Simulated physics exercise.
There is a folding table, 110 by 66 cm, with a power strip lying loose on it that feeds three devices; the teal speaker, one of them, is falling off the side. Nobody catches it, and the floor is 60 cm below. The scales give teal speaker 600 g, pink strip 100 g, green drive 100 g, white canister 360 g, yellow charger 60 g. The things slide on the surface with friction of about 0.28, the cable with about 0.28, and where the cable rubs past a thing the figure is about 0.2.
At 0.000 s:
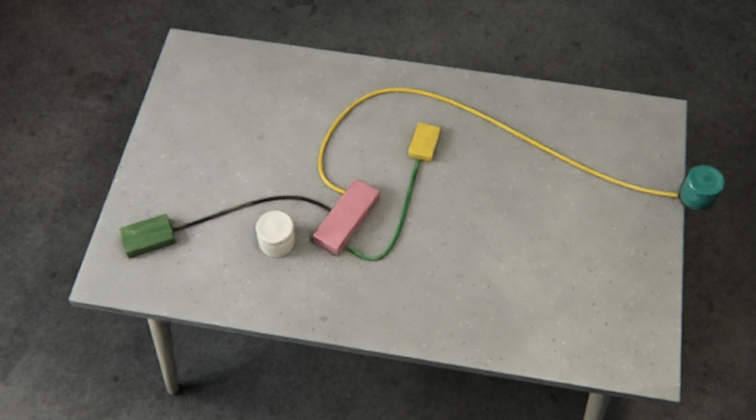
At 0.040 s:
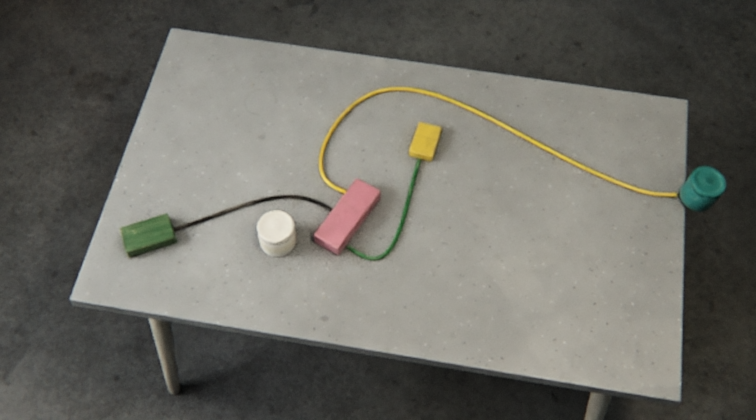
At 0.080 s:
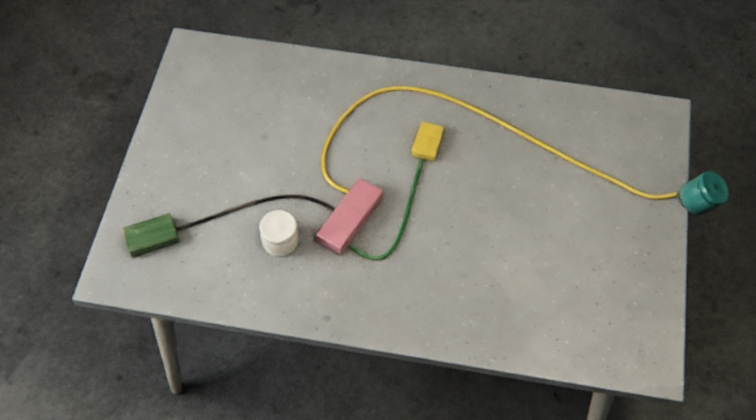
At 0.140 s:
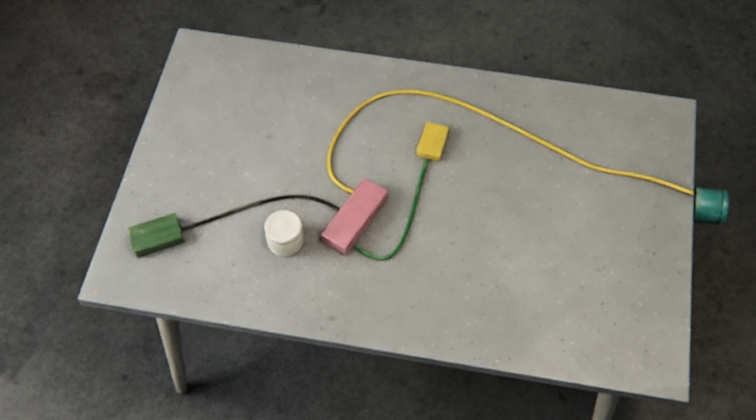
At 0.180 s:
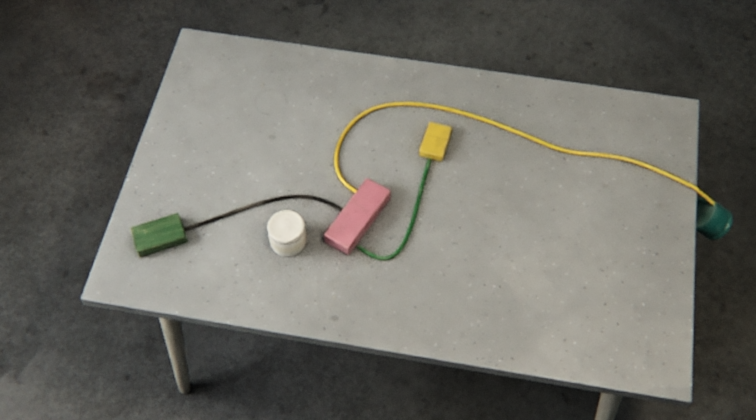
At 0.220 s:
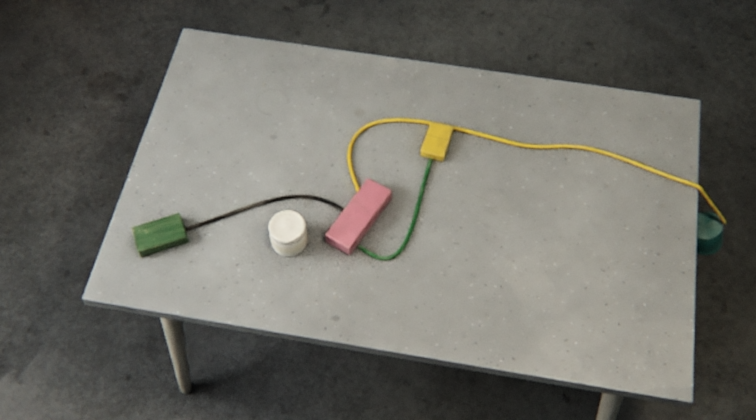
On a grey table, a teal cylinder slips over the right edge, pulling its yellow cable.
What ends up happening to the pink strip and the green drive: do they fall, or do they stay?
In the end: Pink strip - takes a fall; green drive - takes a fall.
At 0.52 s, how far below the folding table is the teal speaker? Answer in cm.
Roughly 55 centimetres.
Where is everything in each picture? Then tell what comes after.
In the first picture, pink strip (347, 213); green drive (146, 233); yellow cable runs through (320, 163) (366, 97) (455, 103) (538, 145) (628, 186).
In the second picture, teal speaker (707, 180); yellow cable runs through (321, 163) (455, 102) (627, 186).
In the third picture, teal speaker (704, 193); yellow cable runs through (323, 162) (457, 102) (628, 188).
In the fourth picture, teal speaker (709, 206); yellow cable runs through (329, 162) (467, 106) (645, 177).
In the fifth picture, teal speaker (709, 218); yellow cable runs through (336, 159) (486, 120) (672, 177).
In the sixth picture, pink strip (359, 212); green drive (159, 232); yellow cable runs through (349, 153) (516, 144) (612, 155) (703, 193).
At 0.5 s, the strip's end of the yellow cable at (560, 215); green drive 39 cm off its start, pink strip 32 cm off its start, yellow charger 43 cm off its start.
At 0.8 s, the strip's end of the yellow cable at (706, 253); green drive 102 cm off its start, pink strip 67 cm off its start, yellow charger over the edge.
At 1.1 s, the strip has left the top; green drive over the edge, pink strip over the edge, yellow charger over the edge.
At 1.4 s, the strip has left the top; green drive over the edge, pink strip over the edge, yellow charger over the edge.
At 2.6 s, the strip has left the top; green drive over the edge, pink strip over the edge, yellow charger over the edge, teal speaker over the edge.
